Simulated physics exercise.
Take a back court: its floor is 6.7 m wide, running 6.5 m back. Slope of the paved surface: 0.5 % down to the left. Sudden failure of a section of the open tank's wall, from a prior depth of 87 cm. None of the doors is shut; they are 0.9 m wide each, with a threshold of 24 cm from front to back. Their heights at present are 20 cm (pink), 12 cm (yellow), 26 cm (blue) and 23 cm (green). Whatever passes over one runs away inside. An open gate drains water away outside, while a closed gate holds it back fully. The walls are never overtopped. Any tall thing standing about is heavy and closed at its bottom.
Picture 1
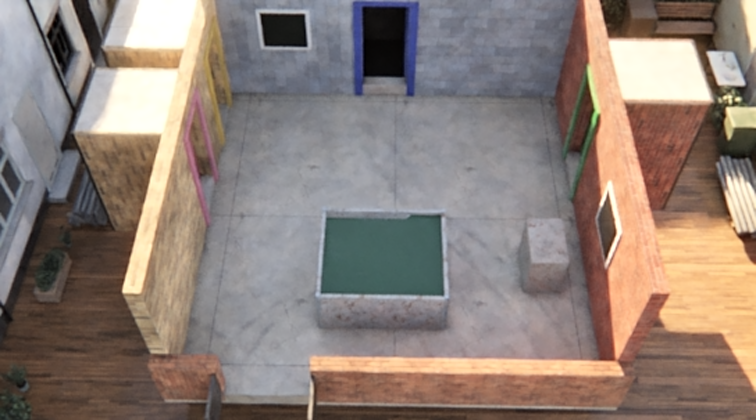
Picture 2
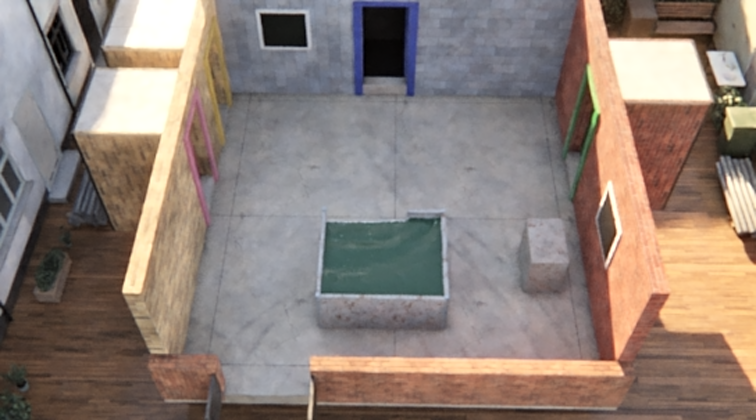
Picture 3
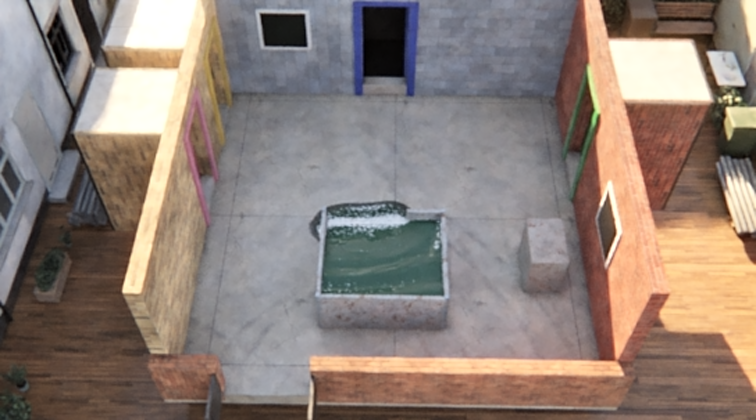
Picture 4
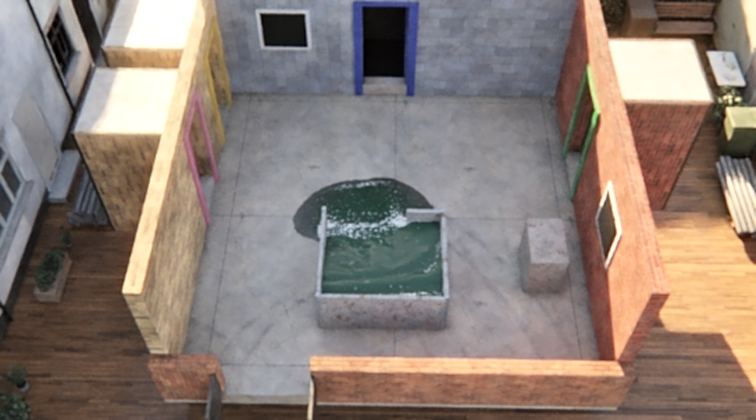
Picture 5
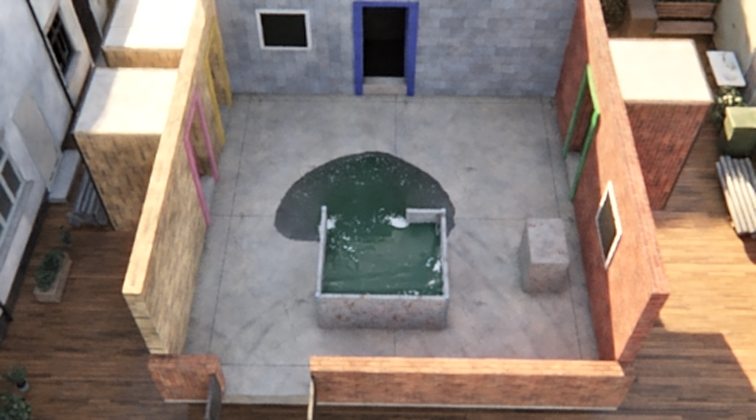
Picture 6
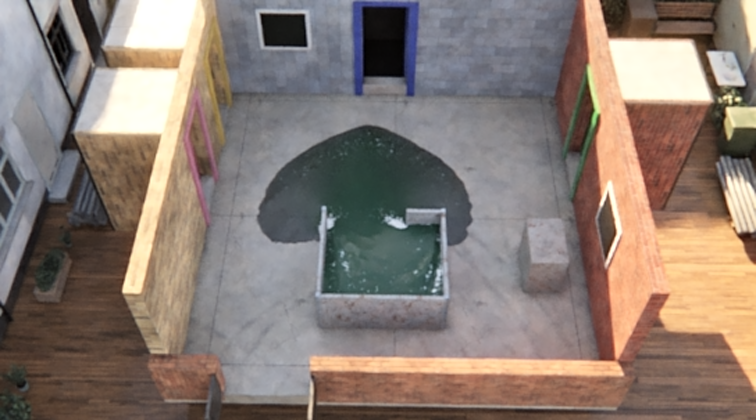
A walled back court with a grey paved floor is seen from high above, between a yellowish brick wall on the left and a red brick wall on the right. An open tank of green water stands near the middle, with a pink-framed door left, a blue-framed one behind and a green-framed one right. The tank's far side gives way, and foaming water pours out, spreading backward and sideways in a widening dark pool, while the camera stays still.
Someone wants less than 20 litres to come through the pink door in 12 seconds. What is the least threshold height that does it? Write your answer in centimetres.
It needs to be around 6 cm high.
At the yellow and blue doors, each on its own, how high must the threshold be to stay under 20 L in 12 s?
About 26 cm at yellow and about 28 cm at blue.
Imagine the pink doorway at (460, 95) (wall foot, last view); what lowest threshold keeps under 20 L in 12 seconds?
Minimum: About 14.5 cm.
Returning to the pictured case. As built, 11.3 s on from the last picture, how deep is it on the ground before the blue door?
Depth: Near 5.5 cm.
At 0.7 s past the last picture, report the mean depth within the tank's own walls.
45 cm, roughly.
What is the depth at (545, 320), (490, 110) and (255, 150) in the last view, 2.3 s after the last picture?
The three readings, in order, are 0, 13 and 12 cm.
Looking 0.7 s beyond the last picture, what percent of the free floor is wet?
I'd say near 40 percent is wet.
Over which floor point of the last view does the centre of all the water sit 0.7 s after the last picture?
It lies near (371, 220) in the last picture.
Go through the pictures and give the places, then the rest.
Still water, 87 cm deep, in the open tank at (383, 255); the pink door at (202, 165) is dry, in the first picture.
The gap is on the far side, the front 0.3 m out at a hidden place; the back of the open tank holds 87 cm, in the second picture.
The gap is on the far side, the front 0.9 m out at (377, 205); the back of the open tank holds 85 cm, in the third picture.
Water pours out on the far side and has run 1.5 m, to (378, 181); about 11 cm deep outside, 77 cm at the back, in the fourth picture.
The gap is on the far side, the front 2.1 m out at (369, 155); the back of the open tank holds 75 cm, in the fifth picture.
The gap is on the far side, the front 2.8 m out at (361, 130); the back of the open tank holds 71 cm; 1.1 m in a straight line remain to the pink door at (202, 165), in the sixth picture.
Then, 0.7 s after the last picture water covers 40 % of the floor, deepest (38 cm) near (356, 234); it has not reached the pink door.
Then, 2.3 s after the last picture water covers 45 % of the floor, deepest (32 cm) near (232, 93); 6 cm at the pink door, 0 litres in over its 20 cm threshold.
Then, 11.3 s after the last picture water covers 100 % of the floor, deepest (10 cm) near (264, 340); 6 cm at the pink door, 0 litres in over its 20 cm threshold.
At the pink door as built, the water peaked near 11 cm, 3.1 s after the last picture.
With a threshold of 5.5 cm, 26 litres would have come in within the 12 s; with 7.5 cm, 9 litres. So under 20 litres takes about 6 cm.
